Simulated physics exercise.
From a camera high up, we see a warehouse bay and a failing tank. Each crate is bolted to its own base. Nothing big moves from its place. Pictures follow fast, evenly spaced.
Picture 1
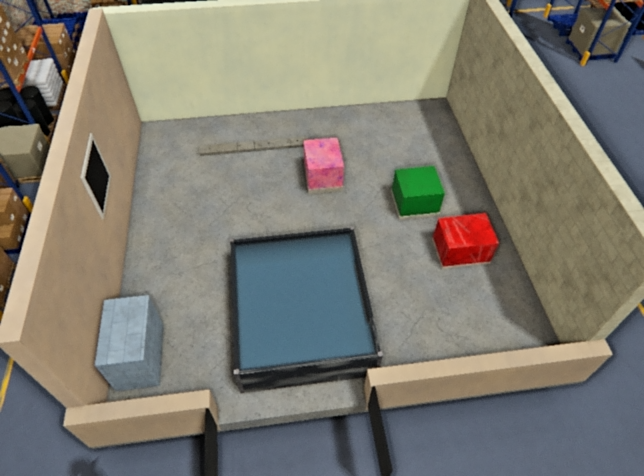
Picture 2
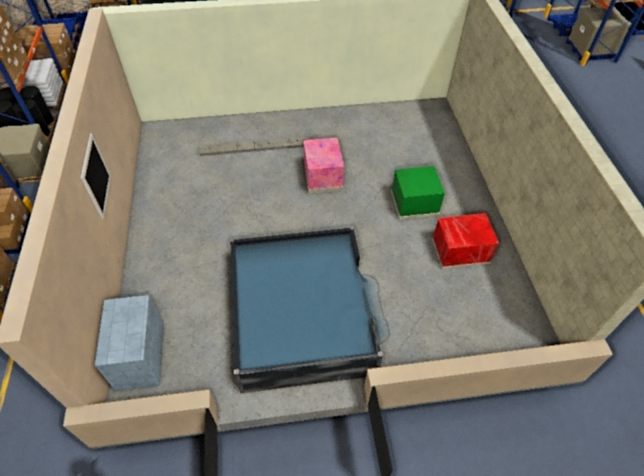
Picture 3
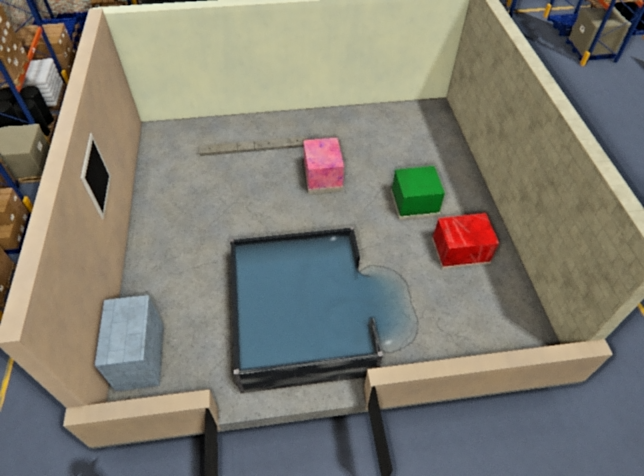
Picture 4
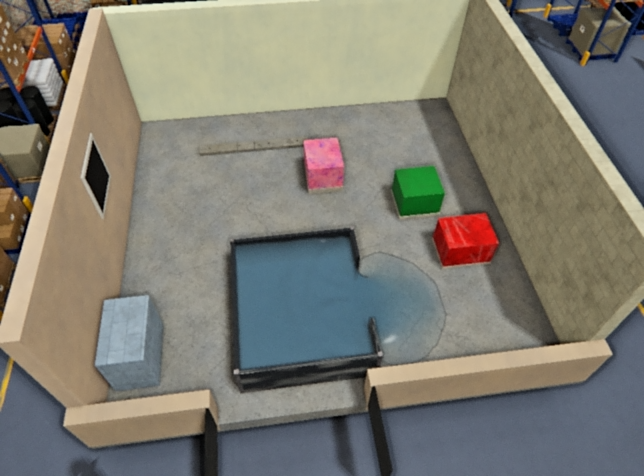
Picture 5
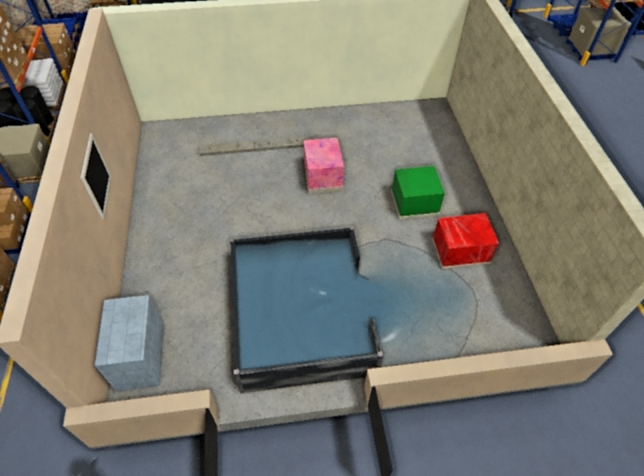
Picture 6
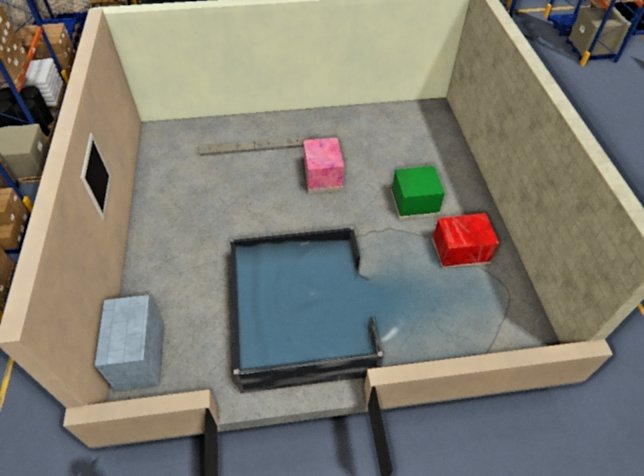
Open tank of blue water in a walled warehouse bay bursting on its right side, water spreading across the floor past a red box.
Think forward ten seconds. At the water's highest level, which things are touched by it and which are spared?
In the end pink crate: Clear; red crate: Doused; green crate: Doused.
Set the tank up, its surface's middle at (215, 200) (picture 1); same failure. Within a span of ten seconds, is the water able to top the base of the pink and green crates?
I reckon the pink one is overrun, while the green one is overrun.
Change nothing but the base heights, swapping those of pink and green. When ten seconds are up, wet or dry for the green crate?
The green crate is reached.
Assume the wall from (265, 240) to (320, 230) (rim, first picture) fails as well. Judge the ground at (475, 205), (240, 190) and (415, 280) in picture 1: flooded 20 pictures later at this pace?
Spared, then sodden, then sodden.
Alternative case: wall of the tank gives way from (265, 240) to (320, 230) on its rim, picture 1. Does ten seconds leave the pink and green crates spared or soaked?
My take: The pink crate gets flooded, while the green crate gets flooded.
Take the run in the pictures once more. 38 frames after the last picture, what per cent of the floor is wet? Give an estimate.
Around 65 in a hundred.
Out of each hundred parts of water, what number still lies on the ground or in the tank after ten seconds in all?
Roughly 96 parts in a hundred.
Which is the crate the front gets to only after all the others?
Clearly the pink one.
A moment on, water covers 20 % of the floor; the pink crate not reached, the red crate water round its plinth, the green crate water round its plinth.
Next, water covers 25 % of the floor; the pink crate not reached, the red crate water round its plinth, the green crate water round its plinth.
Then, water covers 40 % of the floor; the pink crate water round its plinth, the red crate water round its plinth, the green crate water round its plinth.
Later, water covers 65 % of the floor; the pink crate water round its plinth, the red crate water round its plinth, the green crate water round its plinth.
In the end, water covers 90 % of the floor; the pink crate stayed above the water, the red crate was topped, the green crate was topped.
